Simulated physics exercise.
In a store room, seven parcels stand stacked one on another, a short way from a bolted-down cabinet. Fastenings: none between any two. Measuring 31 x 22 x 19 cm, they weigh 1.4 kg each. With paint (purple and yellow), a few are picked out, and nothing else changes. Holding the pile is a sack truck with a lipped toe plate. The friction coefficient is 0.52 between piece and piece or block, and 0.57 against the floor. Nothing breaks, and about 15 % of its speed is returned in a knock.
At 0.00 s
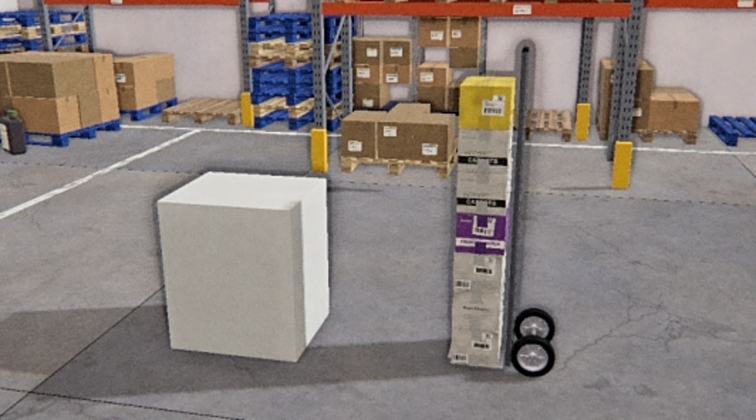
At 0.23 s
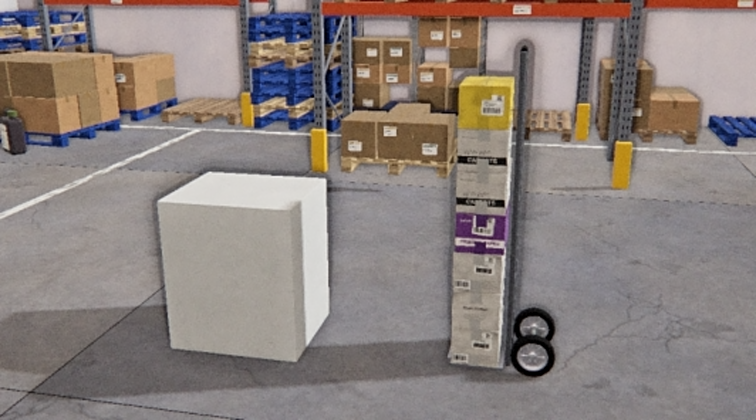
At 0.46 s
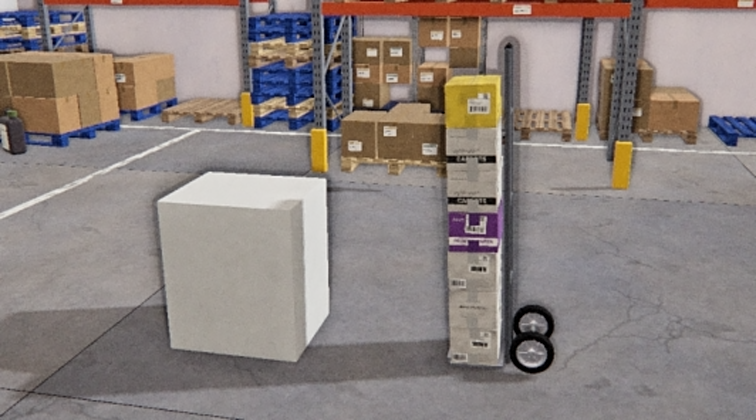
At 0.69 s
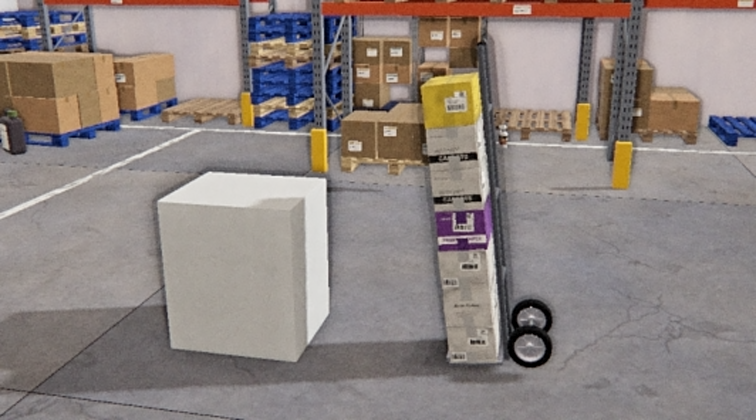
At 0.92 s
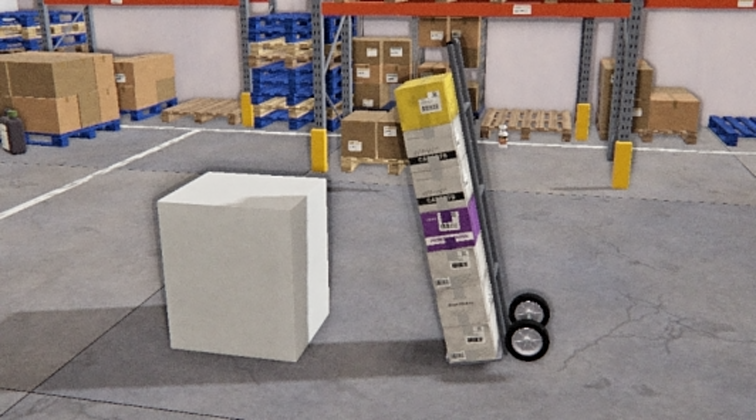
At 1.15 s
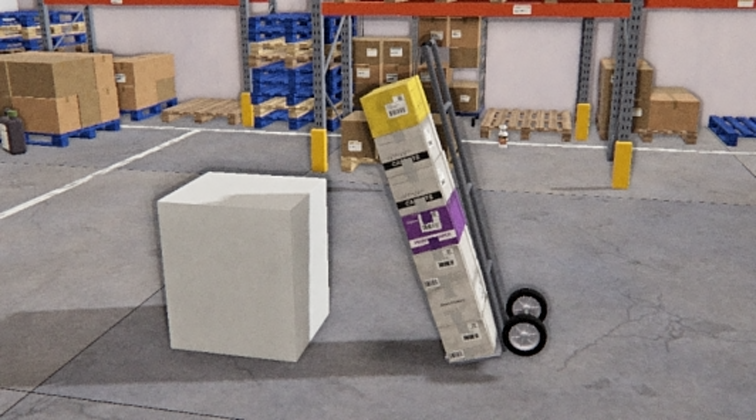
A tall stack of pale parcels, with a yellow one on top and a purple one midway, stands on a hand truck in a warehouse, seen from a fixed, slightly raised viewpoint. A large white block sits to the left, with shelving, cartons and pallets behind. The stack stays upright at first, then leans steadily leftward with the truck, its upper parcels separating slightly from the frame.
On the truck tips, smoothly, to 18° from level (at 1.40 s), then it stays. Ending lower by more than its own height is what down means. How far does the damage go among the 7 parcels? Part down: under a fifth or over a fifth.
Over a fifth of them.
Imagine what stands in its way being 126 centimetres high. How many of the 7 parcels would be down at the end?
0.
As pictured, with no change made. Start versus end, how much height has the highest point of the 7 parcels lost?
Around 35 centimetres.
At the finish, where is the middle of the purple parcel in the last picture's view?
Near (366, 248).
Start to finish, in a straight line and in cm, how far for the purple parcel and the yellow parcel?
Purple ends up 60 cm away; yellow ends up 140 cm away.
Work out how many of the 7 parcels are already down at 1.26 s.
Count at that instant: 0.
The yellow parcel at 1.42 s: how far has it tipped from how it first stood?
About 40°.
By 1.26 s, none of the 7 parcels down, 7 disturbed; yellow parcel tilted 24°, 59 mm lower; purple parcel tilted 24°.
By 1.42 s, none of the 7 parcels down, 7 disturbed; purple parcel tilted 35°; yellow parcel tilted 35°, 15 cm lower.
By 1.58 s, 3 of the 7 parcels down; yellow parcel tilted 56°, 33 cm lower; purple parcel tilted 51°, 15 cm lower.
When it is over (2.5 s), 3 of the 7 parcels down; yellow parcel upside down; purple parcel tilted 53°, 16 cm lower. That is 43 per cent. In pixels of the last frame, middles, yellow parcel near (216, 170), purple parcel near (366, 248).
